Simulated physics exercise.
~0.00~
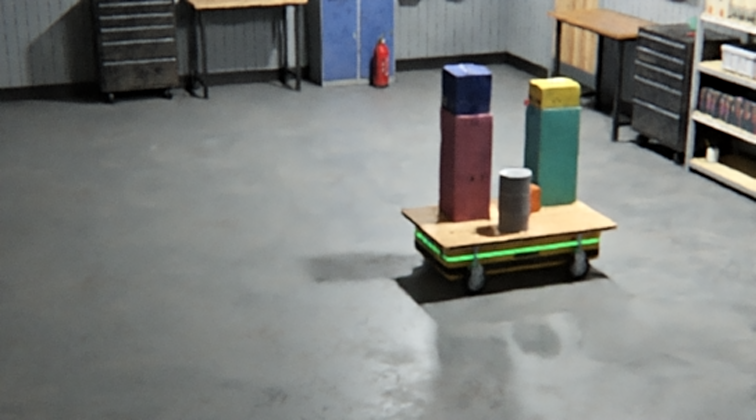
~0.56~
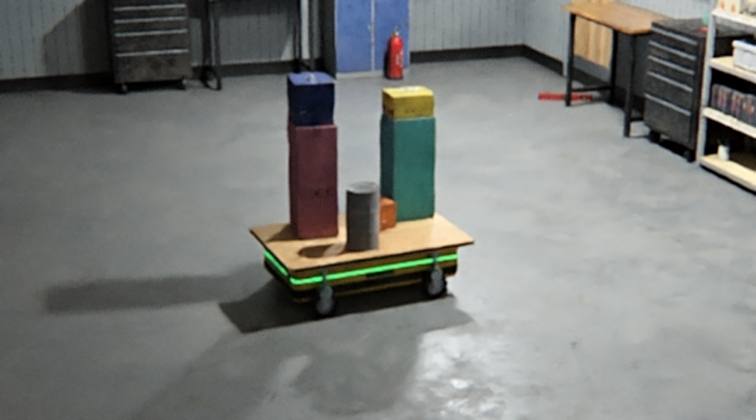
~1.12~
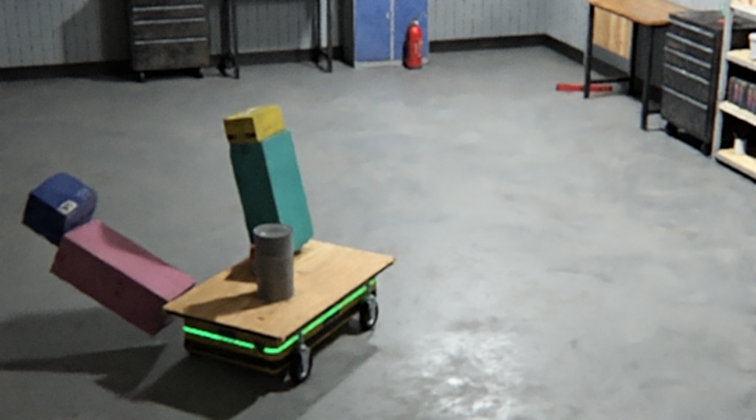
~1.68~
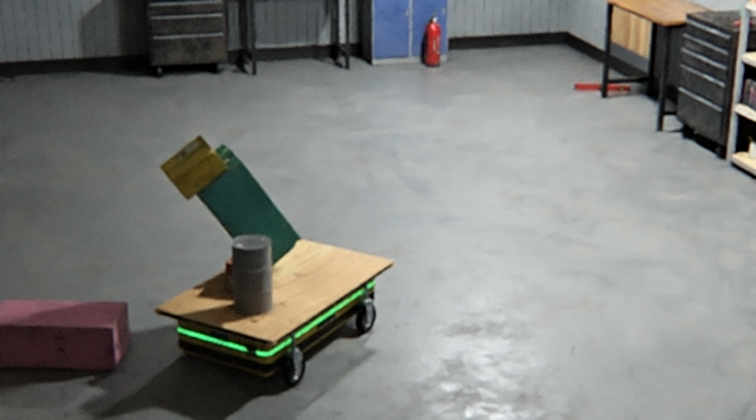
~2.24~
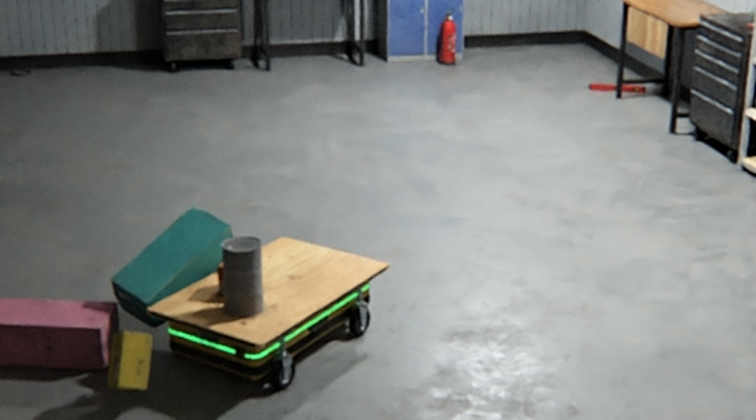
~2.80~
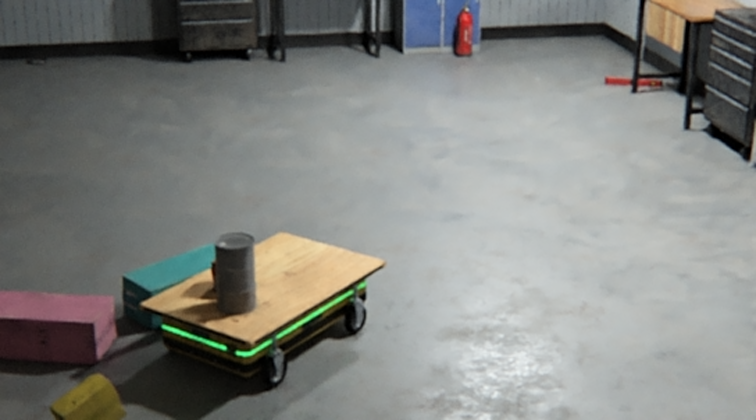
A cart rolls left, turns and stops as four boxes topple off, leaving the canister standing.
